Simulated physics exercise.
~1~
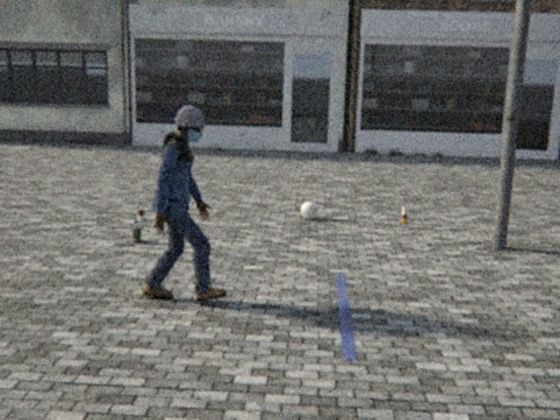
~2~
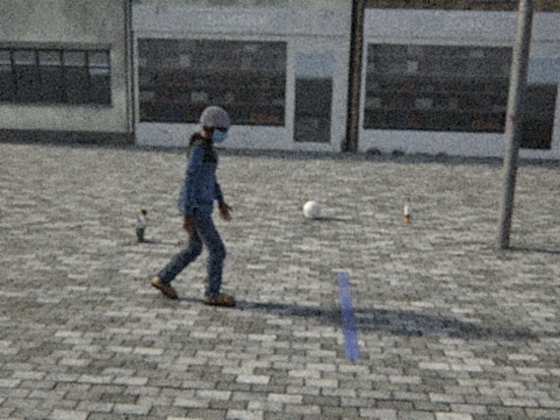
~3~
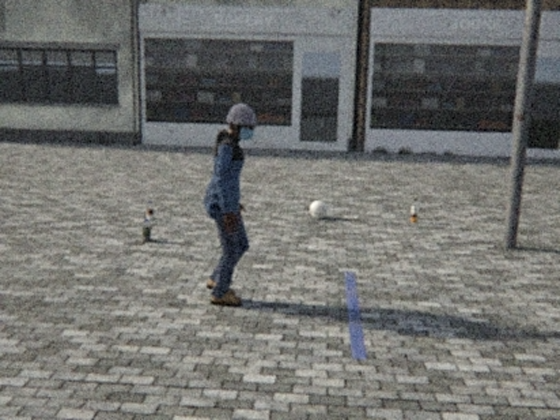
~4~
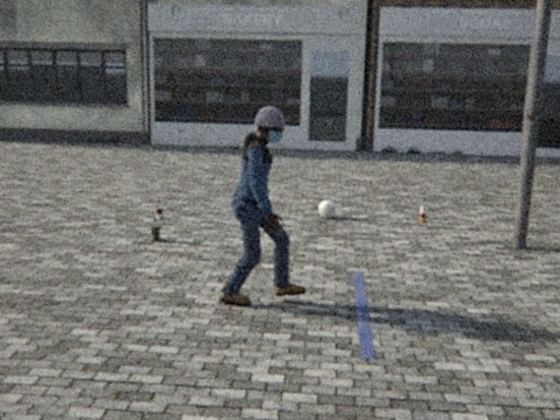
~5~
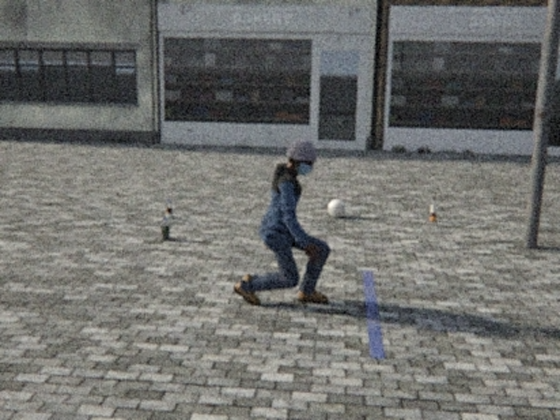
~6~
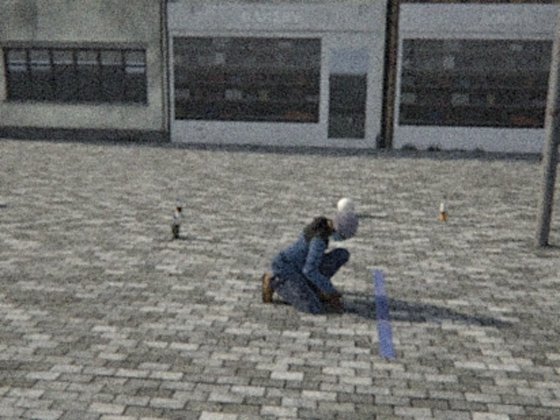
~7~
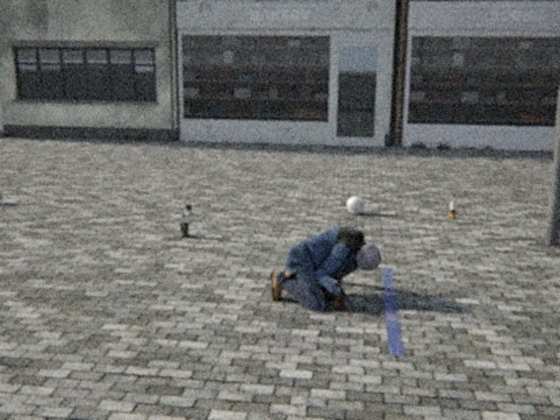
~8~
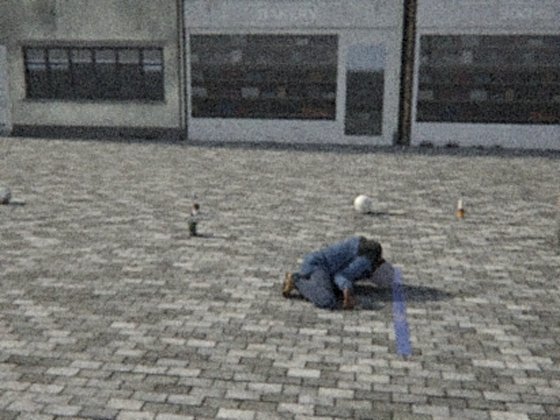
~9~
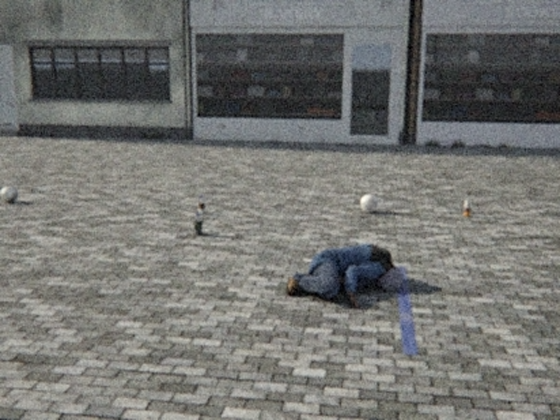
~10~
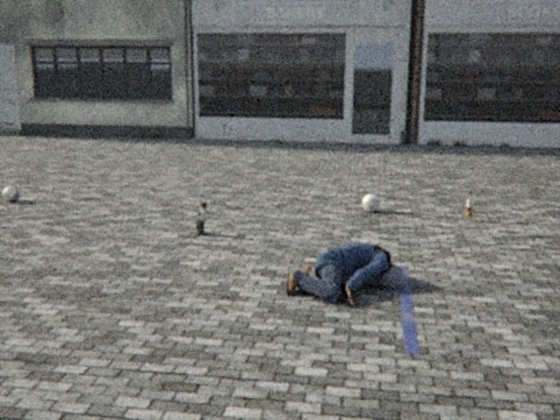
A person in a blue jacket, jeans, a pale cap and a face mask strides rightward with empty hands across a grey brick-paved square, seen from slightly above and side-on. A strip of blue tape lies ahead on the paving, with a white ball, a small orange-and-white object and a dark bottle-like item behind, before pale shopfronts. As the view pans slightly left, the walker's knees bend and the body sinks to the ground. The torso folds forward, hands near the paving, until the walker lies crumpled and still, head just short of the tape.
